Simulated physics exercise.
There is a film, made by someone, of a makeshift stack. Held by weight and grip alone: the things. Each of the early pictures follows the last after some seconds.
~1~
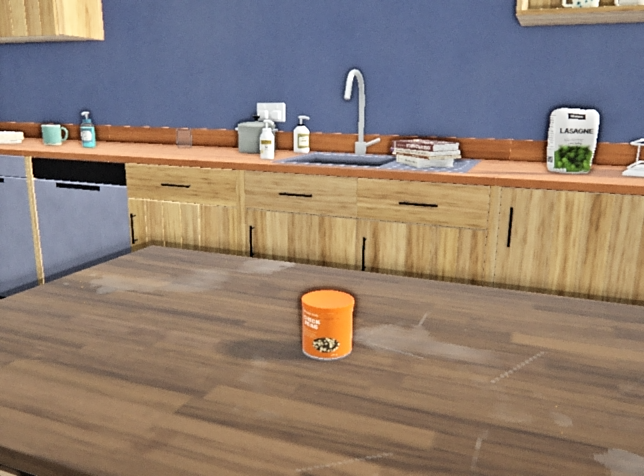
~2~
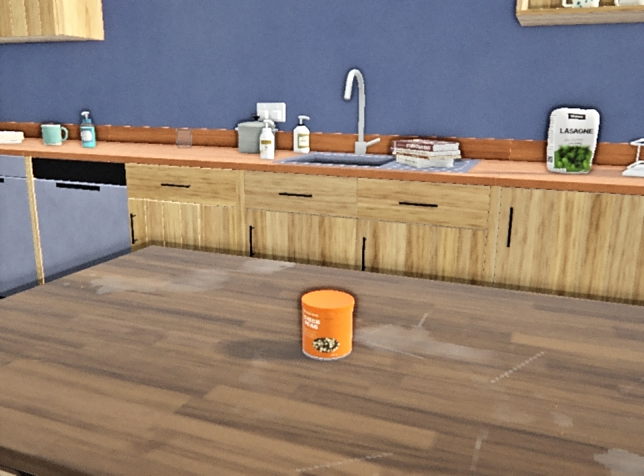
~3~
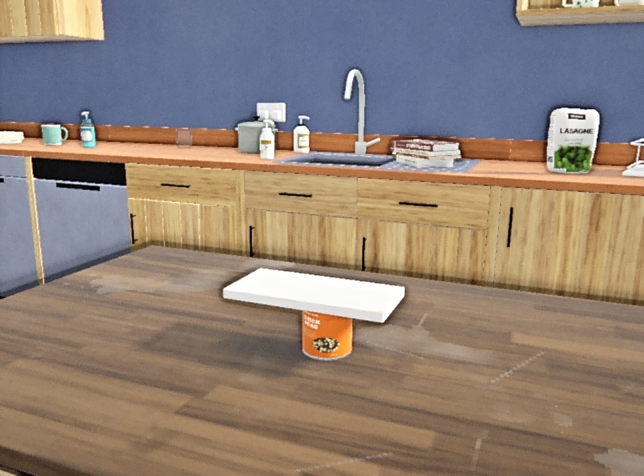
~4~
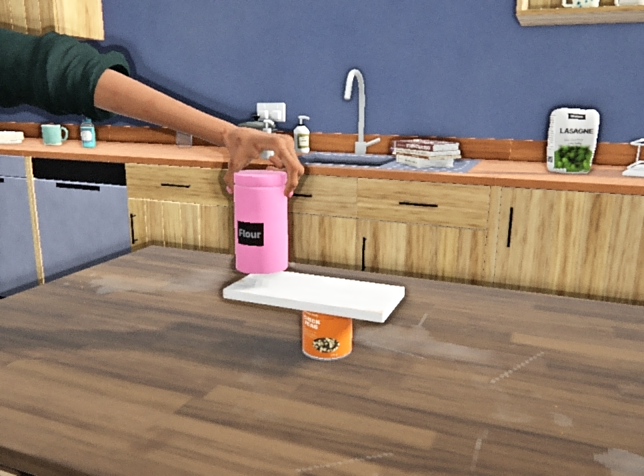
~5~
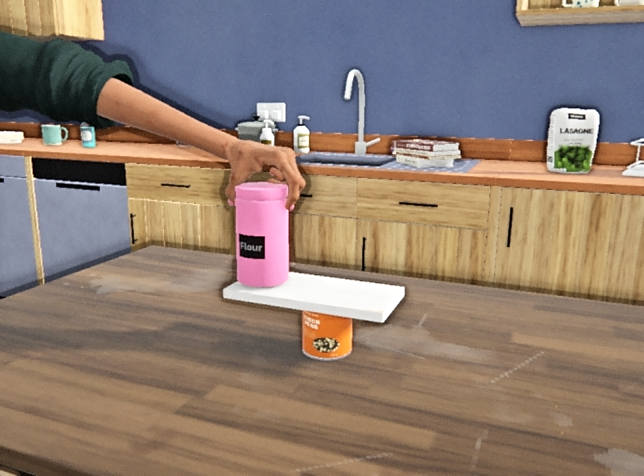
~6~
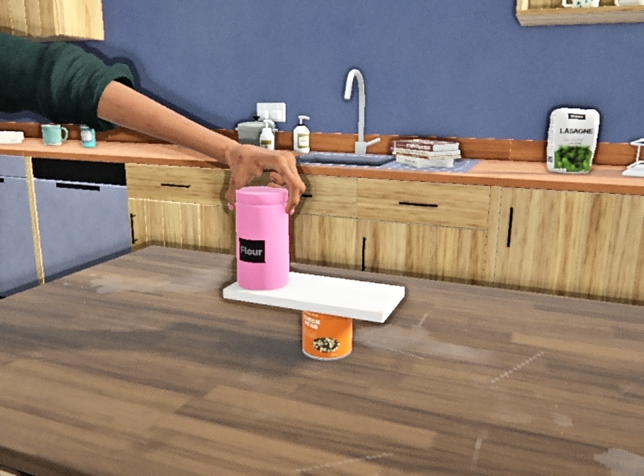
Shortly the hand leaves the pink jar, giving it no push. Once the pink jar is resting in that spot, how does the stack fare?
I reckon the stack can't bear the weight there.
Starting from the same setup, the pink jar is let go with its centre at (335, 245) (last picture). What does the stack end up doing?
Stands.
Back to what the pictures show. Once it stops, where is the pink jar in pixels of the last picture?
Close to pixel (100, 315).
Then, 0.30 s later than the last frame, pink jar now fallen; white board tilted by 50°.
Then, 0.40 s later than the last frame, white board tilted by 46°.
Then, 0.60 s later than the last frame, white board now fallen.
Then, 1.10 s later than the last frame, things are still on the move.
When it is over, fallen, white board and pink jar; orange tin as before. End places, in pixels of the last picture, pink jar near (100, 315). The stack loses its balance.
